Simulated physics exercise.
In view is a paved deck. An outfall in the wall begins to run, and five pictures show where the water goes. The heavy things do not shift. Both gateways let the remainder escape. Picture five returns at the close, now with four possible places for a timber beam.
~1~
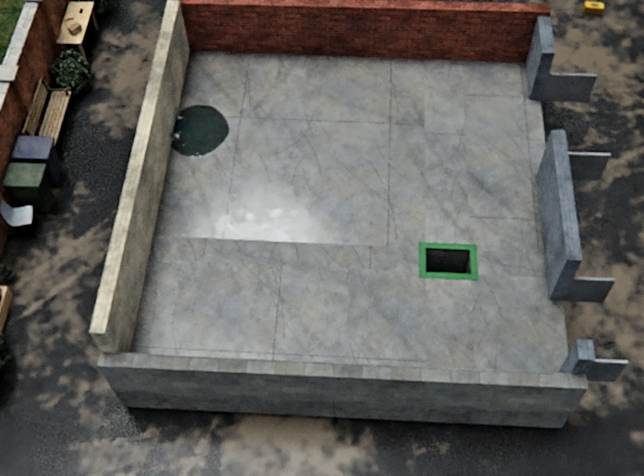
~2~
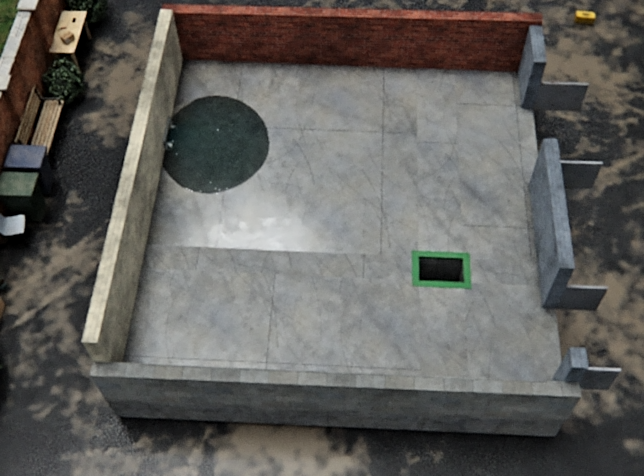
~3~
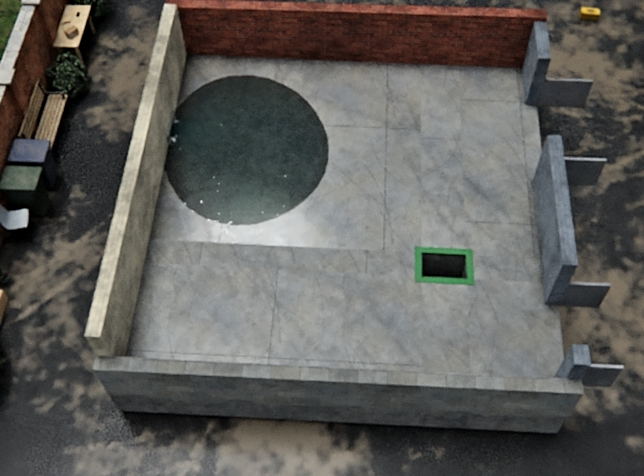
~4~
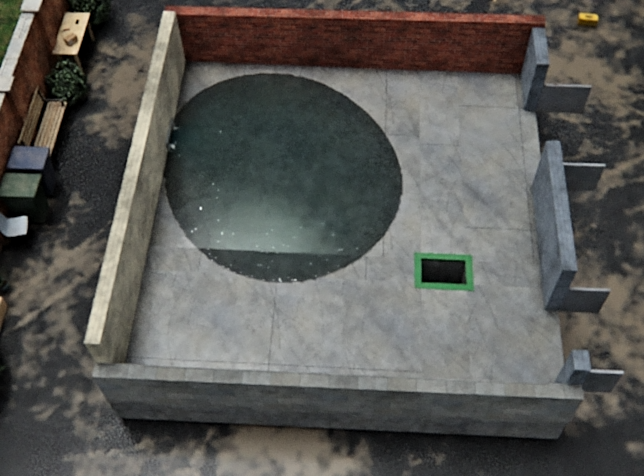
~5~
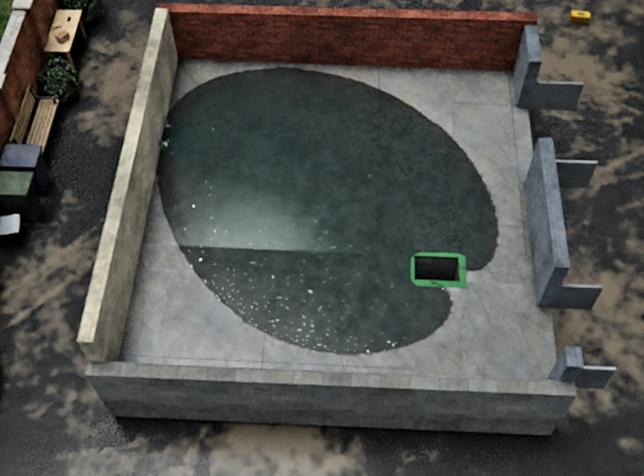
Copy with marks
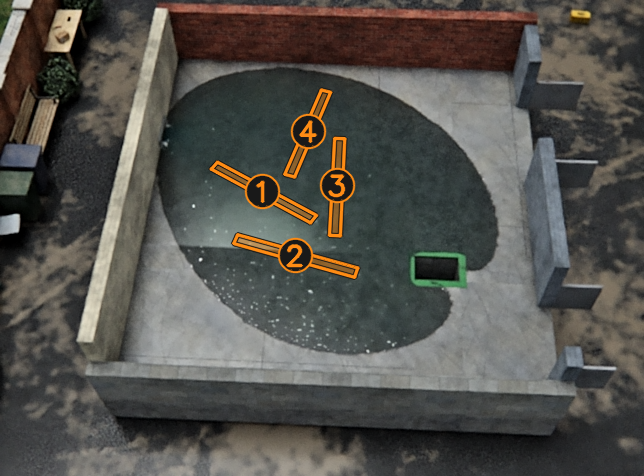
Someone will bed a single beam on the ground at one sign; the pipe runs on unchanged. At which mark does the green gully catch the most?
Spot 2.
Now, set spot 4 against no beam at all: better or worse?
It is worse.
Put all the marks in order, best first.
2, 1, 4, 3.
On the marked copy, 1 from (214, 165) to (313, 219); 2 from (235, 239) to (356, 272); 3 from (334, 235) to (339, 138); 4 from (289, 175) to (326, 91).
Choosing 1, about 22 % of the stream goes into the green gully, about 78 % out by the gates.
Choosing 2, about 33 % of the stream goes into the green gully, about 67 % out by the gates.
Choosing 3, about 4 % of the stream goes into the green gully, about 95 % out by the gates.
Choosing 4, about 13 % of the stream goes into the green gully, about 87 % out by the gates.
